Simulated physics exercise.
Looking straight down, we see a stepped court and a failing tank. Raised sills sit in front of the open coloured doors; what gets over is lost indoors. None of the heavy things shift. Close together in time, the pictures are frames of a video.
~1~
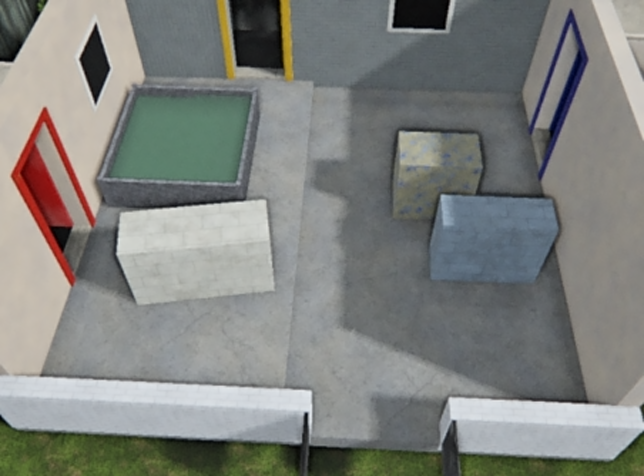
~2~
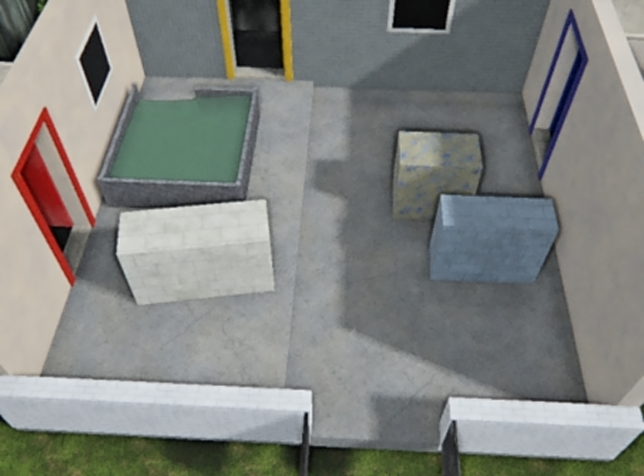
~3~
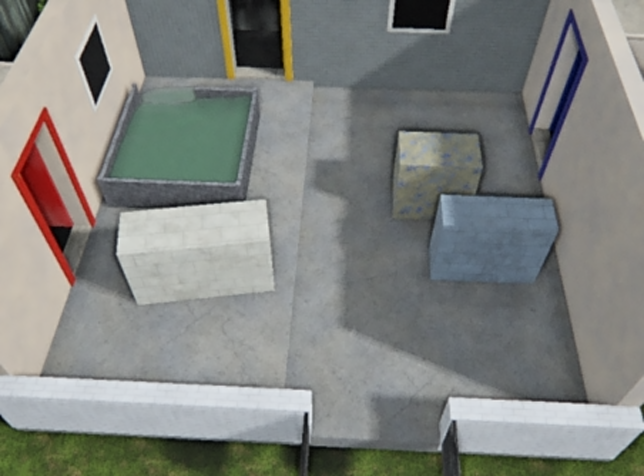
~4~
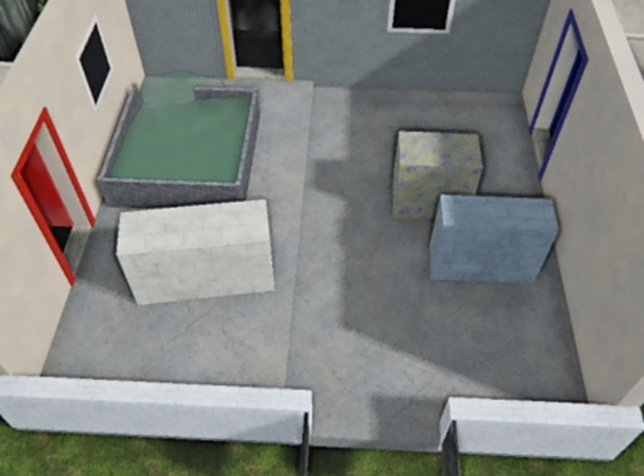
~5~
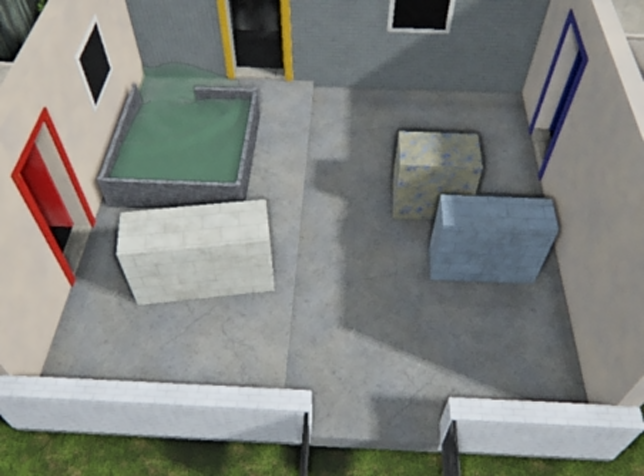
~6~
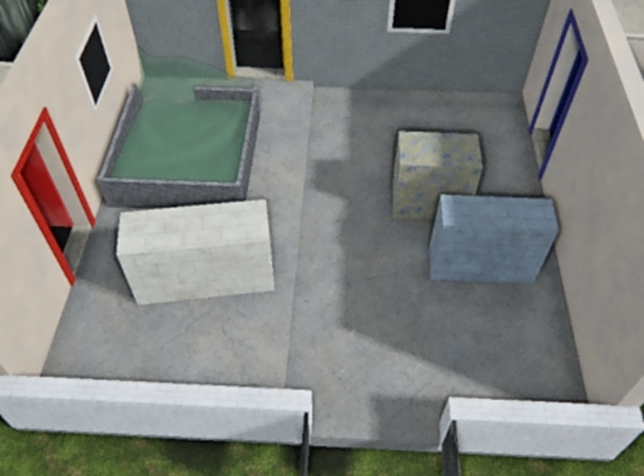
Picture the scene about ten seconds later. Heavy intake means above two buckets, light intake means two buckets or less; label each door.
Labels: Yellow door: Heavy, red door: Light, blue door: Light.
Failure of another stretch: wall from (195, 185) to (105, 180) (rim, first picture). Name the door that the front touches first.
My pick: The red one.
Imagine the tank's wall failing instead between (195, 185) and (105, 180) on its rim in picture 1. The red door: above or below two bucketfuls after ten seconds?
My reading: The red door lets more in.
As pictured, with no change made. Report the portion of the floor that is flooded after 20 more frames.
Close to 40 %.
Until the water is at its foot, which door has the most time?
It's the blue one.
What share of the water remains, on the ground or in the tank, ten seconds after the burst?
About 98 per cent.
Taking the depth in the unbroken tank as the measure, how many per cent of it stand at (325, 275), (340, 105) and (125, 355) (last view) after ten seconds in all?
Going in order, that's 8, 6 and 8 %.
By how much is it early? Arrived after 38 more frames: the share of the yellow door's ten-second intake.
Estimate: Roughly 90 %.
A moment on, water covers 5 % of the floor; the yellow door wet at the sill, nothing in, the red door not reached, the blue door not reached.
Next, water covers 15 % of the floor; the yellow door under two buckets in, the red door not reached, the blue door not reached.
Then, water covers 40 % of the floor; the yellow door under two buckets in, the red door wet at the sill, nothing in, the blue door not reached.
Later, water covers 55 % of the floor; the yellow door over two buckets in, the red door wet at the sill, nothing in, the blue door wet at the sill, nothing in.
In the end, water covers 80 % of the floor; the yellow door over two buckets in, the red door wet at the sill, nothing in, the blue door wet at the sill, nothing in.
